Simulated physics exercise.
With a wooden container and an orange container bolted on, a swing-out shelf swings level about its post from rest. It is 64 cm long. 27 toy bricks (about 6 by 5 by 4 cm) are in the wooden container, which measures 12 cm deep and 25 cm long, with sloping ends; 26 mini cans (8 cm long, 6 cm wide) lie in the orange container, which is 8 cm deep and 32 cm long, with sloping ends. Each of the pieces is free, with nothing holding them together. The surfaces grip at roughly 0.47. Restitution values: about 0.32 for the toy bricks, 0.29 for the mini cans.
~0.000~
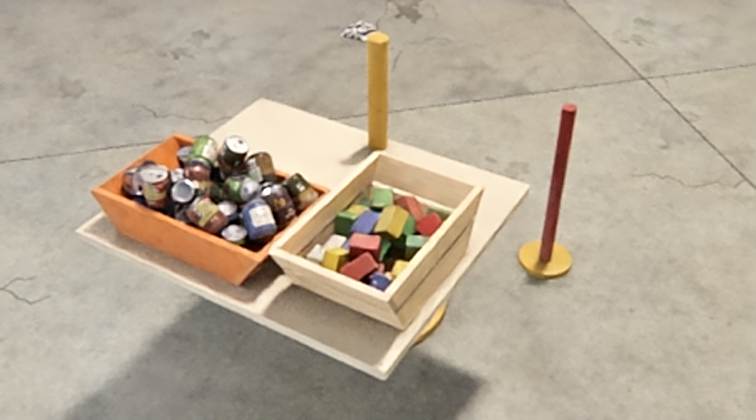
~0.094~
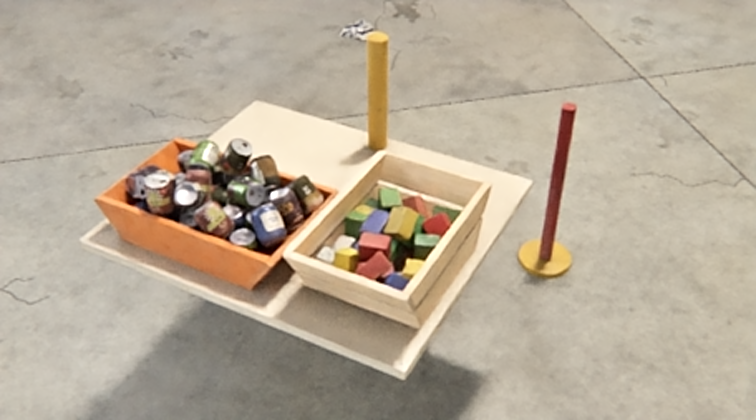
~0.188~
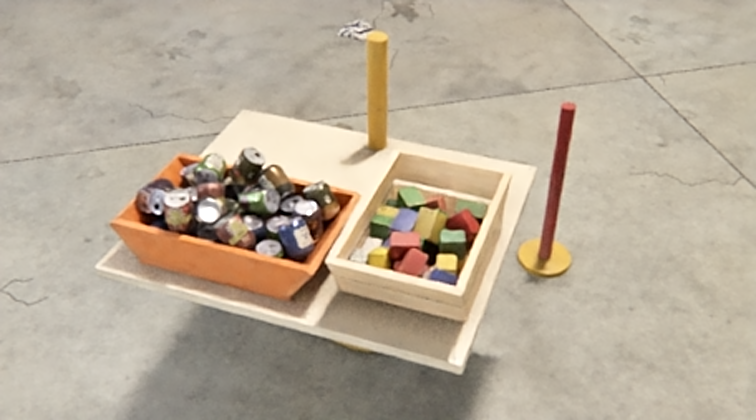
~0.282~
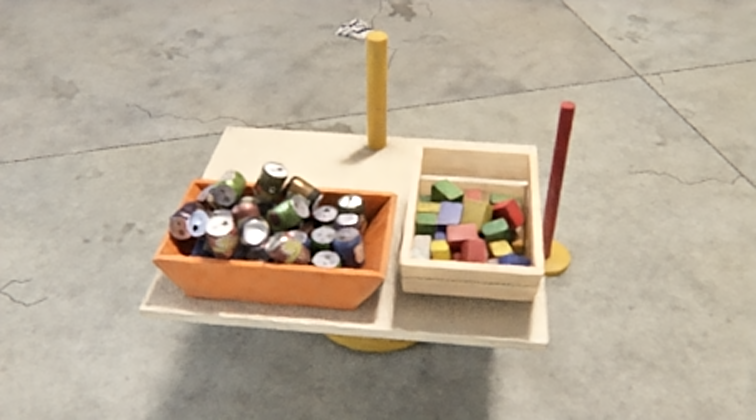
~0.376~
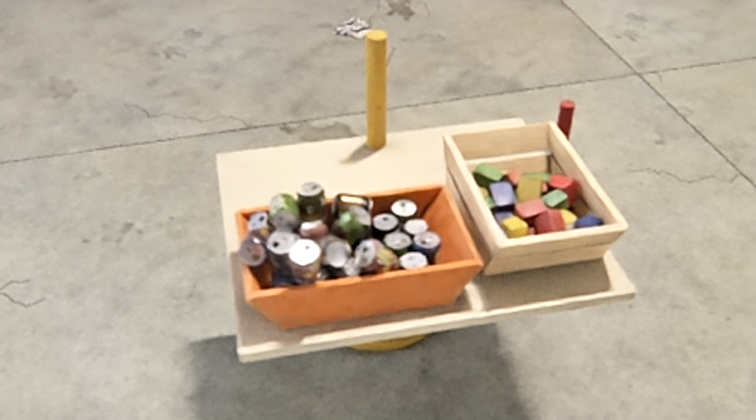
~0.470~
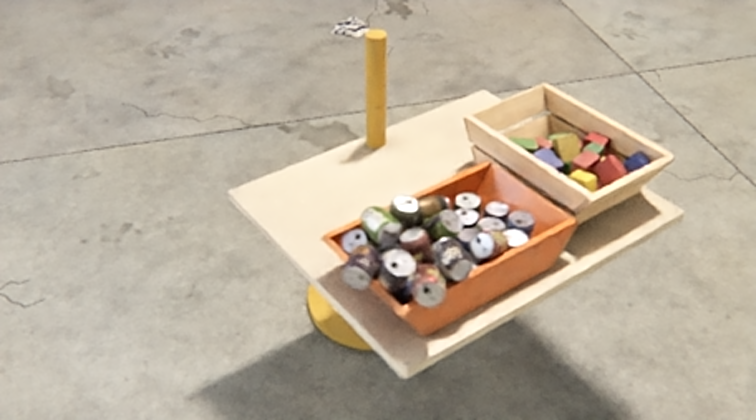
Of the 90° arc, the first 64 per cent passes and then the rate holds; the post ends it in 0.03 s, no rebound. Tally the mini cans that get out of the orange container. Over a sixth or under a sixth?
Over a sixth.
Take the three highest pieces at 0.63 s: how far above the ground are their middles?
72 cm.
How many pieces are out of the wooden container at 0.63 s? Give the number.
Wooden container - about 0 out by that time.
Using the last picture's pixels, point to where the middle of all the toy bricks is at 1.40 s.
Around (558, 122) in pixels.
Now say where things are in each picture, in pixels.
In the first frame (each is followed by its nearest rim corner in this view; the camera moves round a little), orange container, (255, 257); wooden container, (387, 294); turned through 0°; none out.
The second frame shows orange container, (268, 260); wooden container, (407, 293); turned through 3°.
The third frame shows orange container, (308, 269); wooden container, (460, 288); turned through 11°.
The fourth frame shows orange container, (380, 274); wooden container, (540, 268); turned through 24°.
The fifth frame shows orange container, (478, 262); wooden container, (623, 223); turned through 42°.
The sixth frame shows orange container, (574, 220); wooden container, (669, 154); turned through 66°; 1 out, the lowest can at (362, 266).
After 0.55 s, the shelf hits the red post.
After 0.63 s, wooden container 27 in, 0 out and orange container 21 in, 5 out.
After 0.75 s, wooden container 27 in, 0 out and orange container 18 in, 8 out.
After 0.97 s, wooden container 27 in, 0 out and orange container 17 in, 9 out.
When it is over (at 1.40 s), wooden container 27 in, 0 out and orange container 17 in, 9 out. Asked share, 9 of 26, 35 per cent.
